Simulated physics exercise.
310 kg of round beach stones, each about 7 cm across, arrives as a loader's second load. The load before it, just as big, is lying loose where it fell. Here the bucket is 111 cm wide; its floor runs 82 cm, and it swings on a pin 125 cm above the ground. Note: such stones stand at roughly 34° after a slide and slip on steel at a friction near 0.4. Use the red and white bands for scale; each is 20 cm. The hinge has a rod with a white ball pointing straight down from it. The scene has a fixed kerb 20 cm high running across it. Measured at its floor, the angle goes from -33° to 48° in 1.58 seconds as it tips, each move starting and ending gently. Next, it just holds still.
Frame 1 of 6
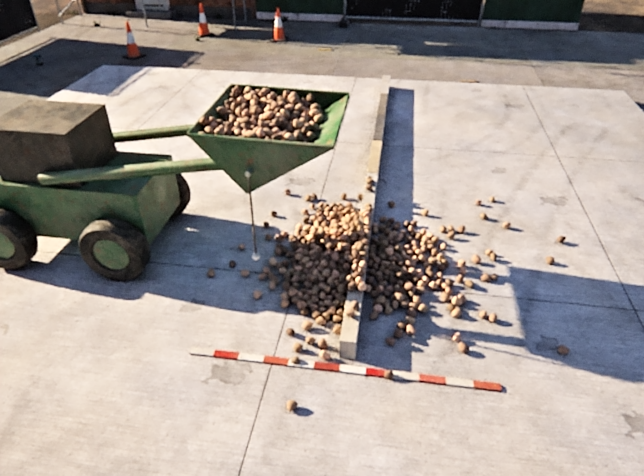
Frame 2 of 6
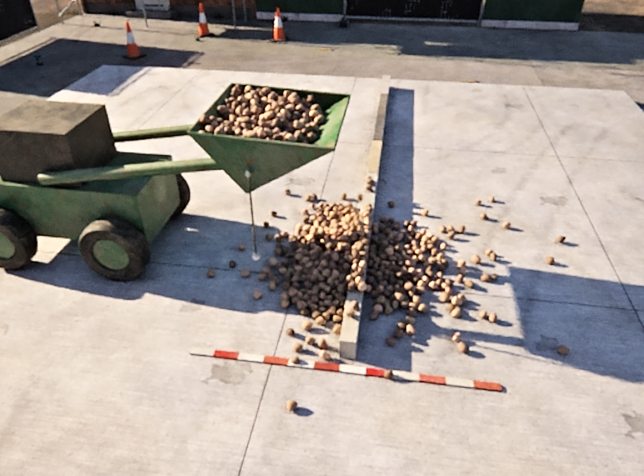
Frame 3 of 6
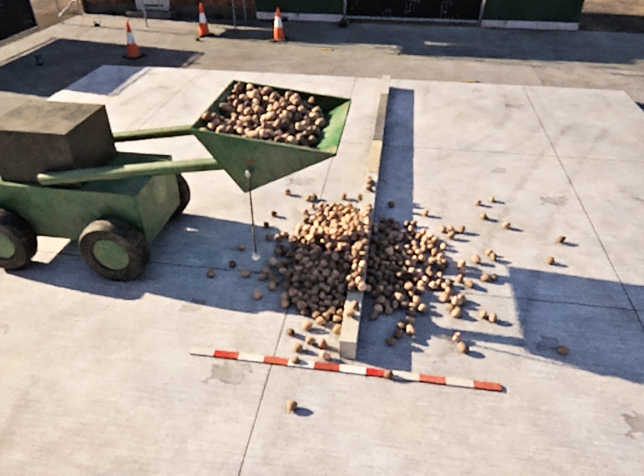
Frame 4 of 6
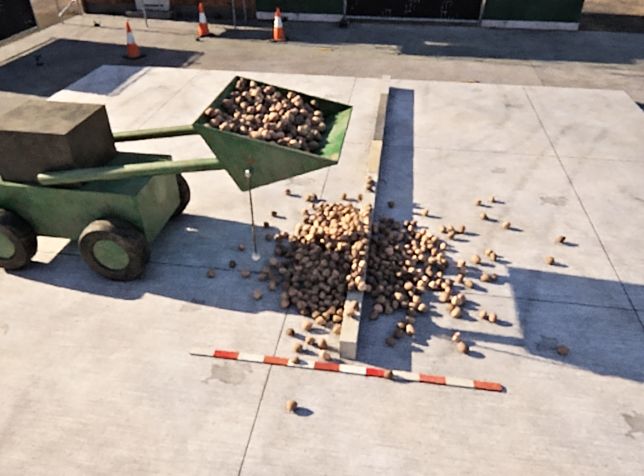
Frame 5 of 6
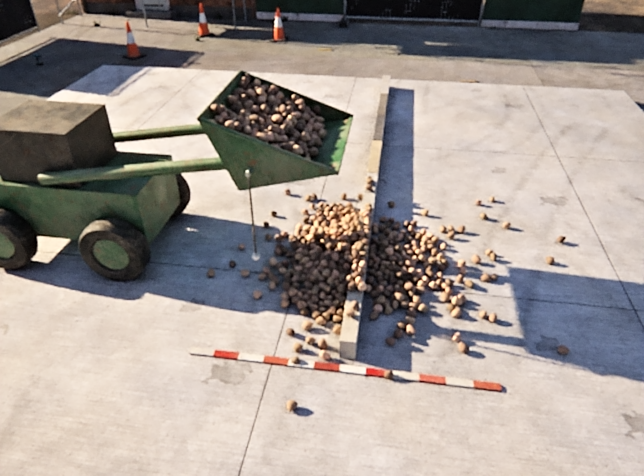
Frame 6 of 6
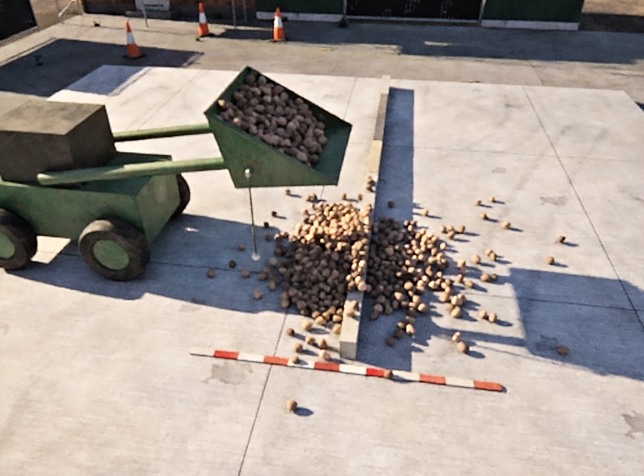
A green loader's bucket, heaped with brown stones, starts almost still, then tilts gradually downward at its right-hand lip, picking up pace as its back edge rises. The stones stay inside the bucket, while the loader and the loose pile lying across the kerb below remain motionless.
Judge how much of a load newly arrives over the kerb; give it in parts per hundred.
Close to 28 in every hundred.
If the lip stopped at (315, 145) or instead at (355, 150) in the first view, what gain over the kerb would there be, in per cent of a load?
I'd say close to 10 per cent for one and close to 55 per cent for the other, in that order.
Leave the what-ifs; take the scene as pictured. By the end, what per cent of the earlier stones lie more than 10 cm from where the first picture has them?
I'd say roughly 20 per cent of them.
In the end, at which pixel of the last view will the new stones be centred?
Middle: Approx. (337, 251) px.
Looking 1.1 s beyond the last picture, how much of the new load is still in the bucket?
It keeps some 10 percent of its load.
Then, 0.6 s after the last picture the floor is at 35°; in per cent of one load, 90 in the bucket, 78 on this side of the kerb, 33 over the kerb; the foremost stones are at (516, 248).
Then, 1.1 s after the last picture the floor is at 48°; in per cent of one load, 9 in the bucket, 144 on this side of the kerb, 47 over the kerb; the foremost stones are at (516, 248).
Then, 1.4 s after the last picture the floor is at 48°; in per cent of one load, 0 in the bucket, 141 on this side of the kerb, 59 over the kerb; the foremost stones are at (516, 248).
Then, 4.0 s after the last picture the floor is at 48°; in per cent of one load, 0 in the bucket, 139 on this side of the kerb, 61 over the kerb; the foremost stones are at (522, 255). Net gain over the kerb, 28.
